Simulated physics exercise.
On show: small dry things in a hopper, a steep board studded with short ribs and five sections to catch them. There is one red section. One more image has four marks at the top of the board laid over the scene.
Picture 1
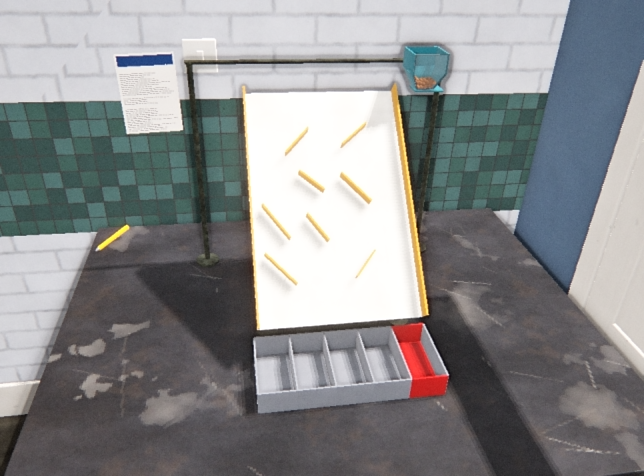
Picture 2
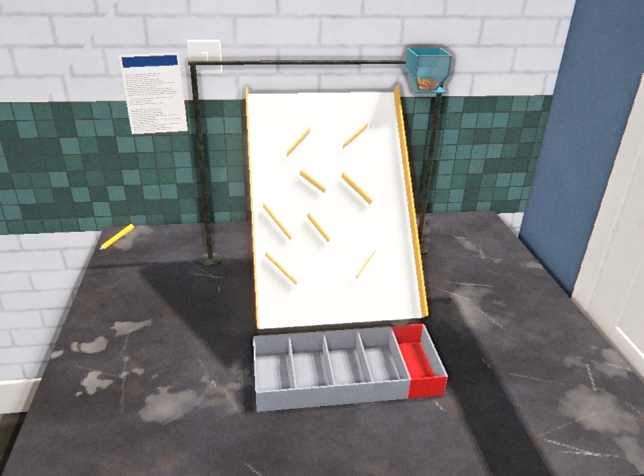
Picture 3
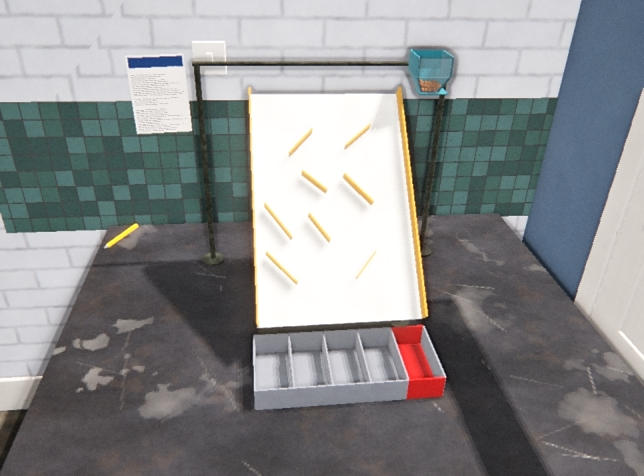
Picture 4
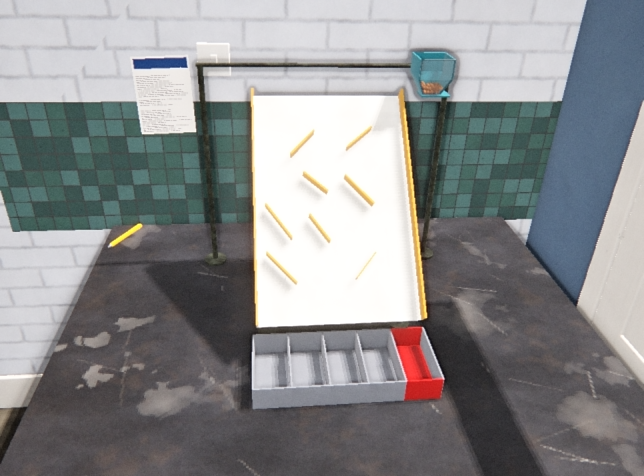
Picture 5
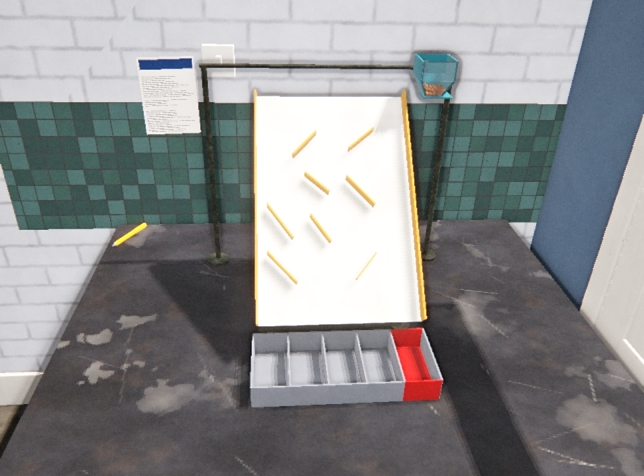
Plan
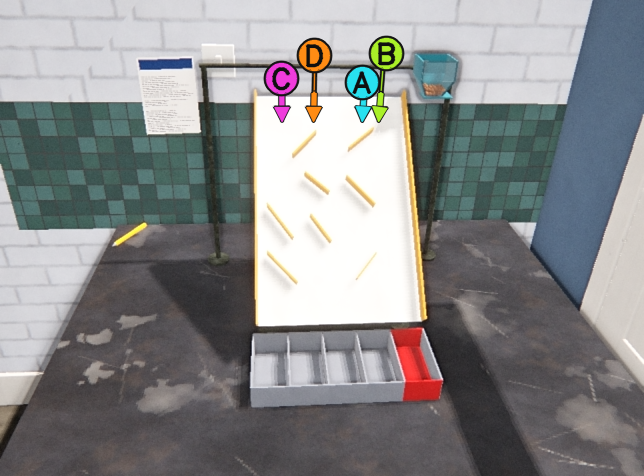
The clip opens on a steep white board studded with short yellowish ribs, a blue-green hopper holding small brownish pieces at its upper right and a grey tray with one red section below. The view then drifts very slightly, while the pieces, board and tray show no movement of their own.
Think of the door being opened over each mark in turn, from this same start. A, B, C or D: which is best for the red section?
Mark B.
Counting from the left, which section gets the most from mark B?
It is the fifth one.
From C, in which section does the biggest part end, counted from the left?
The third.
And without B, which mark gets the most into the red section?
That would be A.
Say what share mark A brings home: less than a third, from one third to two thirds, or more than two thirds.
Less than a third.
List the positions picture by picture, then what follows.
Hopper (422, 83), cereal balls, door shut, in the first frame.
Ribs (288, 152) to (310, 127), (344, 144) to (368, 123), (301, 170) to (326, 189), in the second frame.
Ribs (344, 173) to (374, 202), (265, 203) to (292, 237), (309, 212) to (331, 240), in the third frame.
Ribs (266, 251) to (297, 282), (357, 277) to (376, 252), in the fourth frame.
Red section (422, 389), number 5 of 5 from the left, in the fifth frame.
On the marked copy, mark A meets the board at (362, 116); mark B meets the board at (379, 116); mark C meets the board at (281, 116); mark D meets the board at (313, 116).
With A, roughly a quarter in the red section, the larger part in other sections.
With B, roughly two thirds in the red section, roughly a quarter in other sections, about a tenth outside the box.
With C, not one piece in the red section, almost all in other sections.
With D, just a few in the red section, almost all in other sections.
